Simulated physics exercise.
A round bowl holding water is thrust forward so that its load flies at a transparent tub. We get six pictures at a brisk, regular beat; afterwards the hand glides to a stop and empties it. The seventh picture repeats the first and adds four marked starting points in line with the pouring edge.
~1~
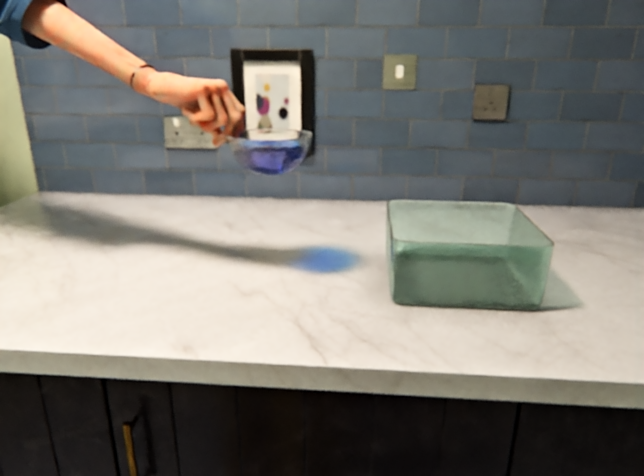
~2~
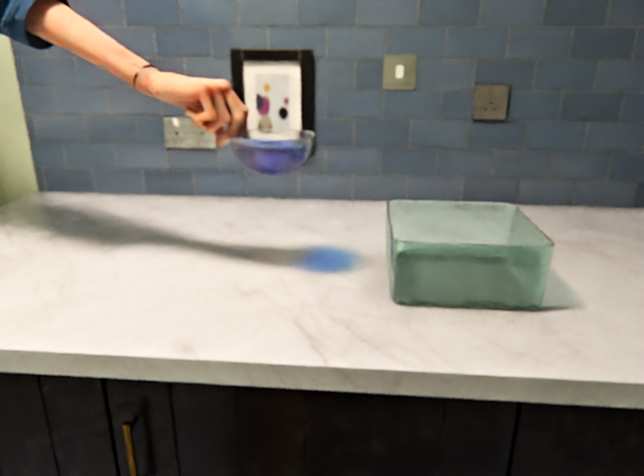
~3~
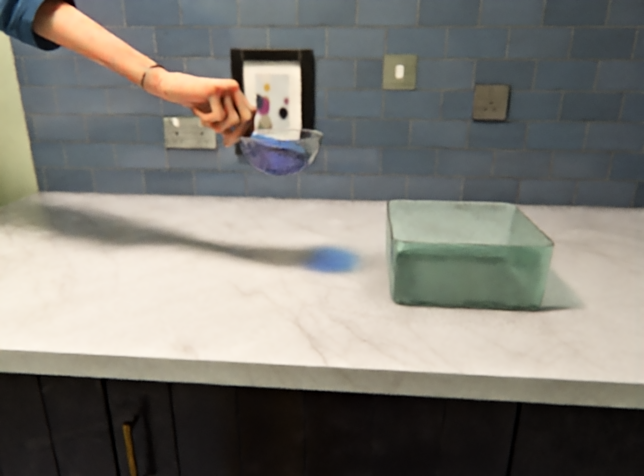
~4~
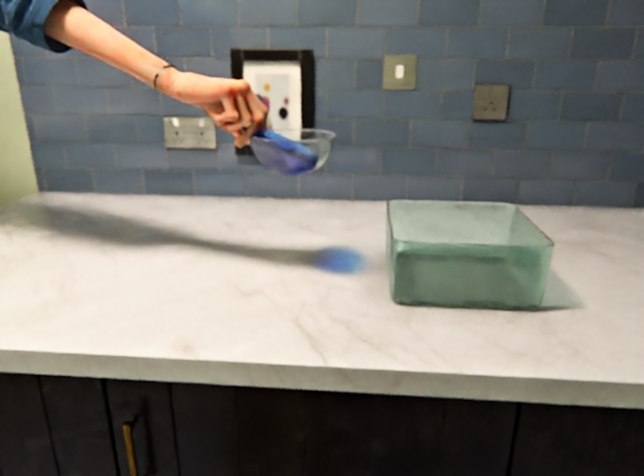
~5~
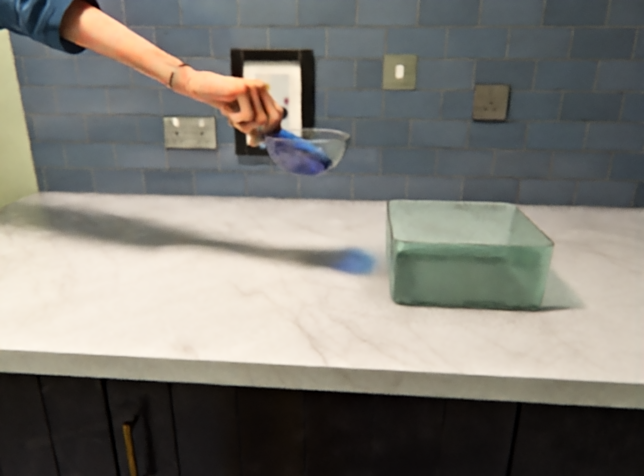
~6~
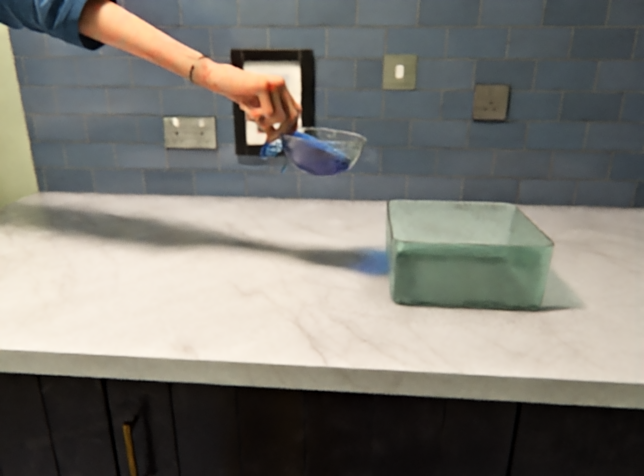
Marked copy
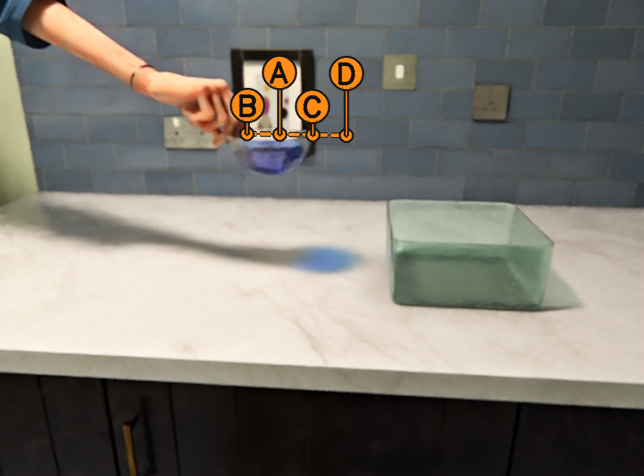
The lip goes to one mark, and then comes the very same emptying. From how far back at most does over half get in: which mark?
That is spot A.
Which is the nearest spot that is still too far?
That is spot B.
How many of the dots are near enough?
Three of the four.
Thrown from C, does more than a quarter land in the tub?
Yes, clearly.
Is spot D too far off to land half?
No, that is safe.
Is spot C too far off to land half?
No, that is safe.
On the marked copy, A at (279, 134); B at (247, 133); C at (312, 134); D at (346, 135).
For spot A, about 62 % lands in the tub, 33 % falls short and 5 % goes beside or beyond.
For spot B, about 35 % lands in the tub, 62 % falls short and 3 % goes beside or beyond.
For spot C, about 82 % lands in the tub, 14 % falls short and 4 % goes beside or beyond.
For spot D, about 89 % lands in the tub, 7 % falls short and 4 % goes beside or beyond.
